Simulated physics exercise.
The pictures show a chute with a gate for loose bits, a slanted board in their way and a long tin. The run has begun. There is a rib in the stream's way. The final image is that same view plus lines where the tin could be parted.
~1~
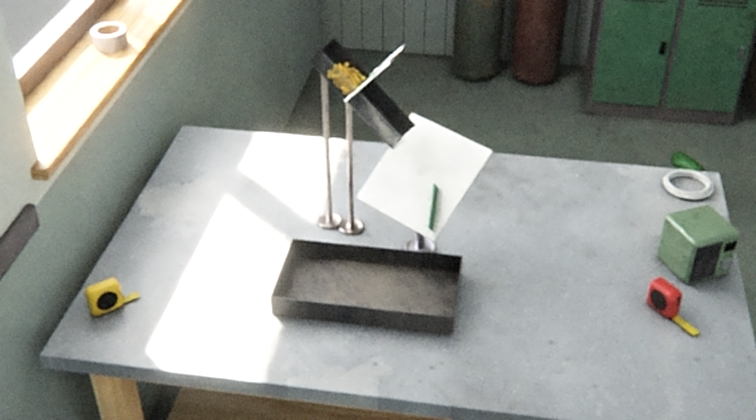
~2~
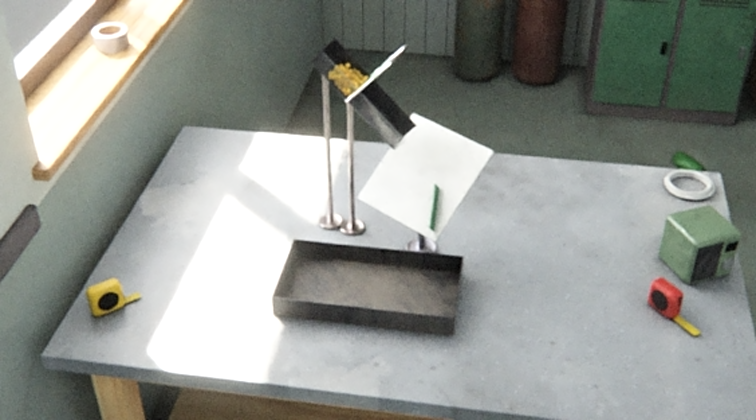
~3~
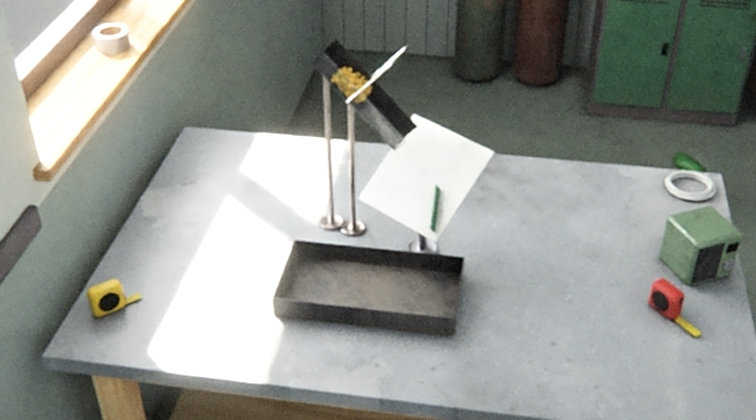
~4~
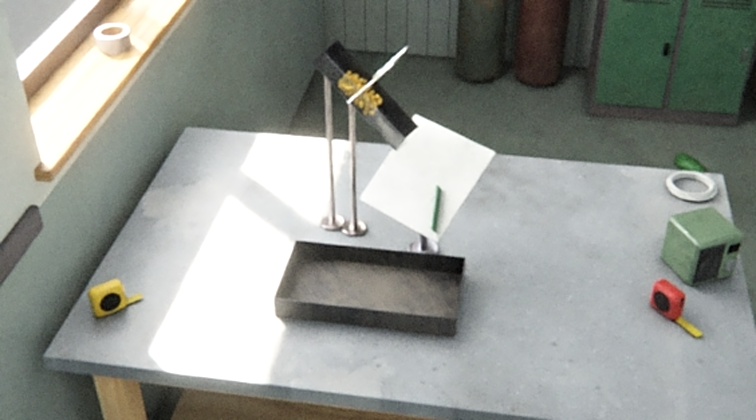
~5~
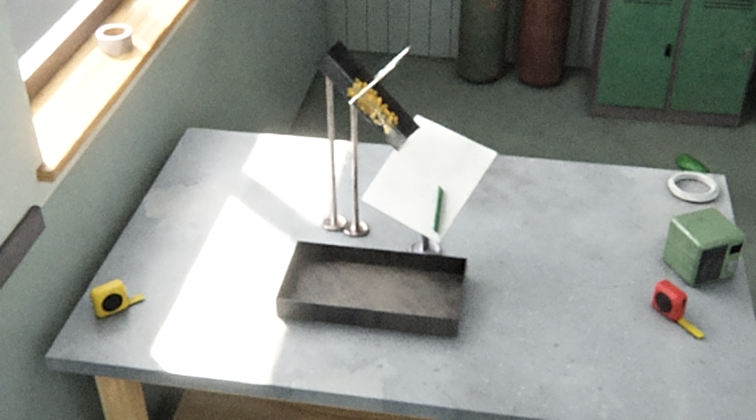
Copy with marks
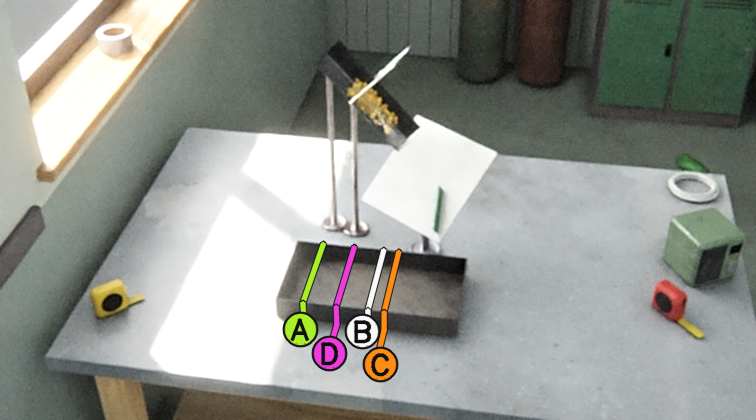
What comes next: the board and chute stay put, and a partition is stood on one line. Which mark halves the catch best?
C is best.
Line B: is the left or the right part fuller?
Right.
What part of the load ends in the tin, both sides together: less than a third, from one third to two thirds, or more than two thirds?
More than two thirds.
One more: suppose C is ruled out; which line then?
Here it is line B.
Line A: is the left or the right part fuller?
The right side.
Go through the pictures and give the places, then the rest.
In the first frame, load behind the gate (349, 81), puffed corn balls; lip of the chute (399, 142), sloping fairly steeply.
In the second frame, middle of the board (424, 175), tilted fairly steeply; middle of its low edge (395, 219); of its high edge (452, 132).
In the third frame, front corners of the tin (272, 298) and (455, 318), empty; front of the load (364, 97).
In the fourth frame, middle of the load (363, 91); its front (372, 112), roughly a third of the way to the lip; rib from (437, 185) to (432, 229).
In the fifth frame, middle of the load (374, 104); its front (395, 123), roughly two thirds of the way to the lip.
On the marked copy, line A crosses the front rim at (303, 302); line B crosses the front rim at (368, 309); line C crosses the front rim at (384, 311); line D crosses the front rim at (336, 306).
For line A, of what is caught, not one piece on the left of the divider, every piece on the right.
For line B, of what is caught, about a tenth on the left of the divider, the larger part on the right.
For line C, of what is caught, roughly a third on the left of the divider, roughly two thirds on the right.
For line D, of what is caught, not one piece on the left of the divider, every piece on the right.
